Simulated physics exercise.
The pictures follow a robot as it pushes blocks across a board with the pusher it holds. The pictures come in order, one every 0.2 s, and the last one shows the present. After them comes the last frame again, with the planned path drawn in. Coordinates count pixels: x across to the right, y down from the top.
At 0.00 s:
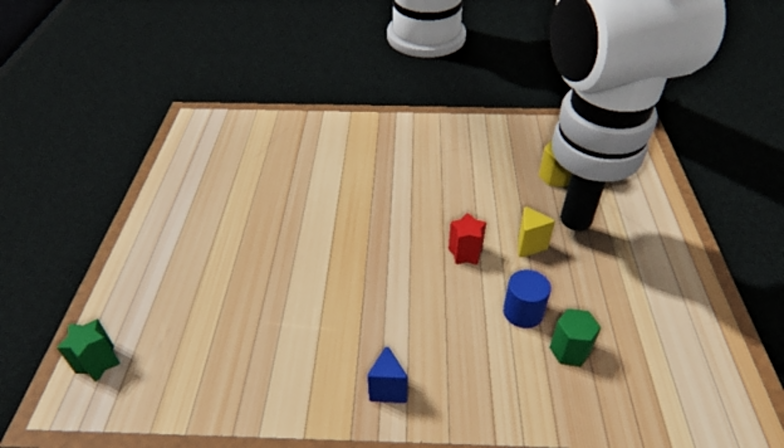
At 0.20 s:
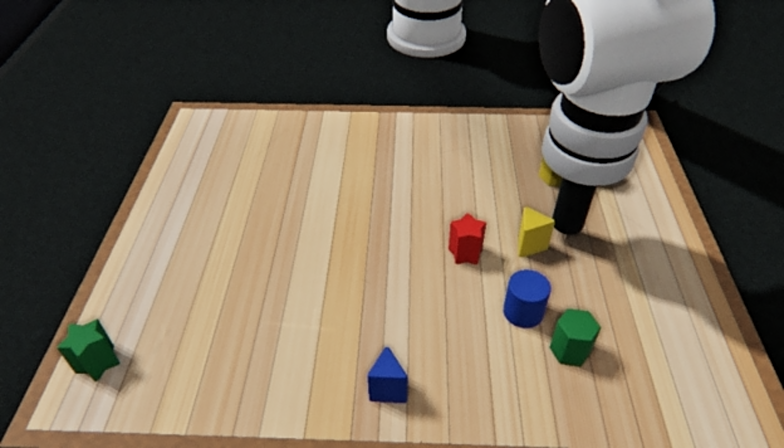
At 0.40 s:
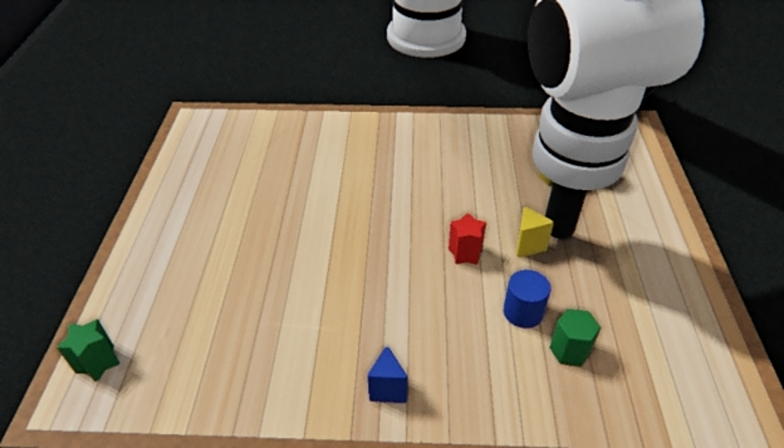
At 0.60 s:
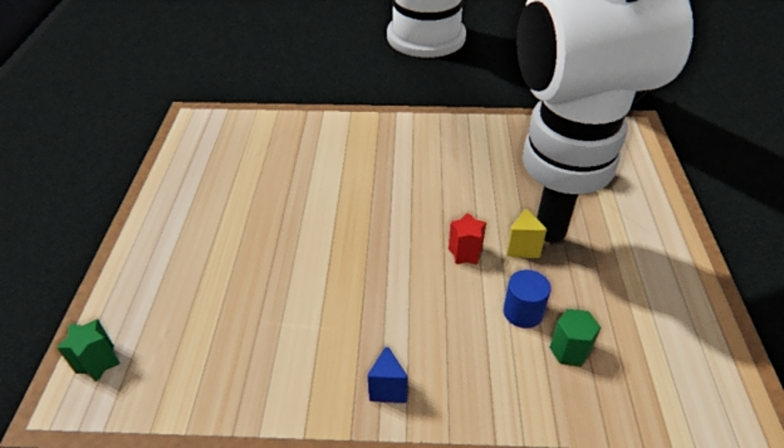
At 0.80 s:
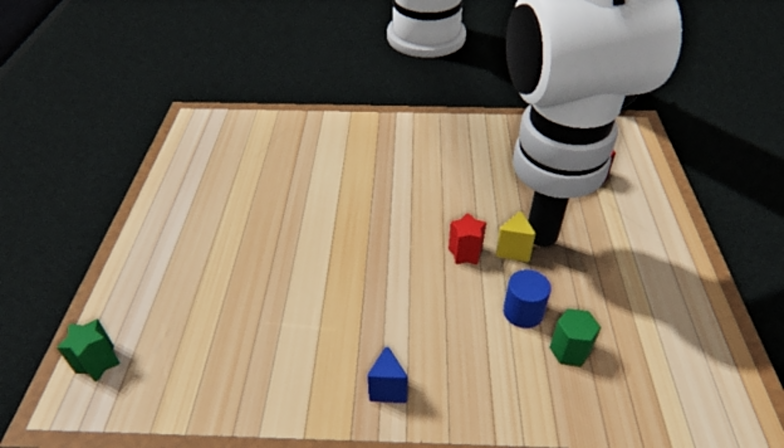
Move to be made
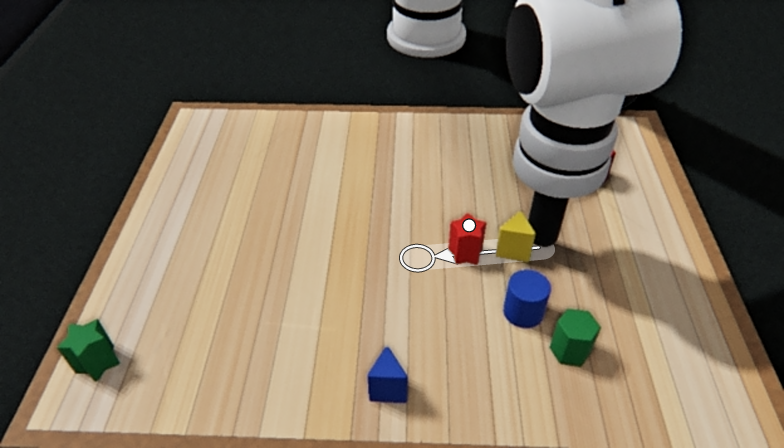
A white robot arm with a black tip moves slowly left and slightly nearer over a striped wooden board, seen from above by a still camera. A red star, yellow triangular piece, blue cylinder and green hexagonal block sit toward the right, a blue triangular block near the bottom, and a green star far left. The tip meets the yellow piece, turning it and pushing it a short way left toward the motionless red star.
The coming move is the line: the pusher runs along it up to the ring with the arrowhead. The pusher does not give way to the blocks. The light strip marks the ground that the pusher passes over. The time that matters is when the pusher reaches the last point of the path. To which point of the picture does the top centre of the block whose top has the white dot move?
(387, 218)
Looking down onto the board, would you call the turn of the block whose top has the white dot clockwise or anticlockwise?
The sense of turning is clockwise.
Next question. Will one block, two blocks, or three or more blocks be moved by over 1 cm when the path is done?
Two move.
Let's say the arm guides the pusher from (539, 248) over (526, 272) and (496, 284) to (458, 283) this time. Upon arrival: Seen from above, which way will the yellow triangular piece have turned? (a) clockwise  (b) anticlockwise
a
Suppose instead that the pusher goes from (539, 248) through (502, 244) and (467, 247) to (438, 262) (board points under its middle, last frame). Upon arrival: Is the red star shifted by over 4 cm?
In short: Yes.
The drawn path runs straight from (539, 248) to (417, 258); the dot is on the red star.
What follows on the original path. One third of the way, pusher at (500, 240); red star at (448, 225); yellow triangular piece at (477, 229).
Two thirds of the way, pusher at (459, 243); red star at (418, 222), turned 20° clockwise; yellow triangular piece at (437, 237).
At the end, pusher at (418, 247); red star at (387, 218), turned 55° clockwise; yellow triangular piece at (403, 248), turned 50° anticlockwise; blue disc not moved.
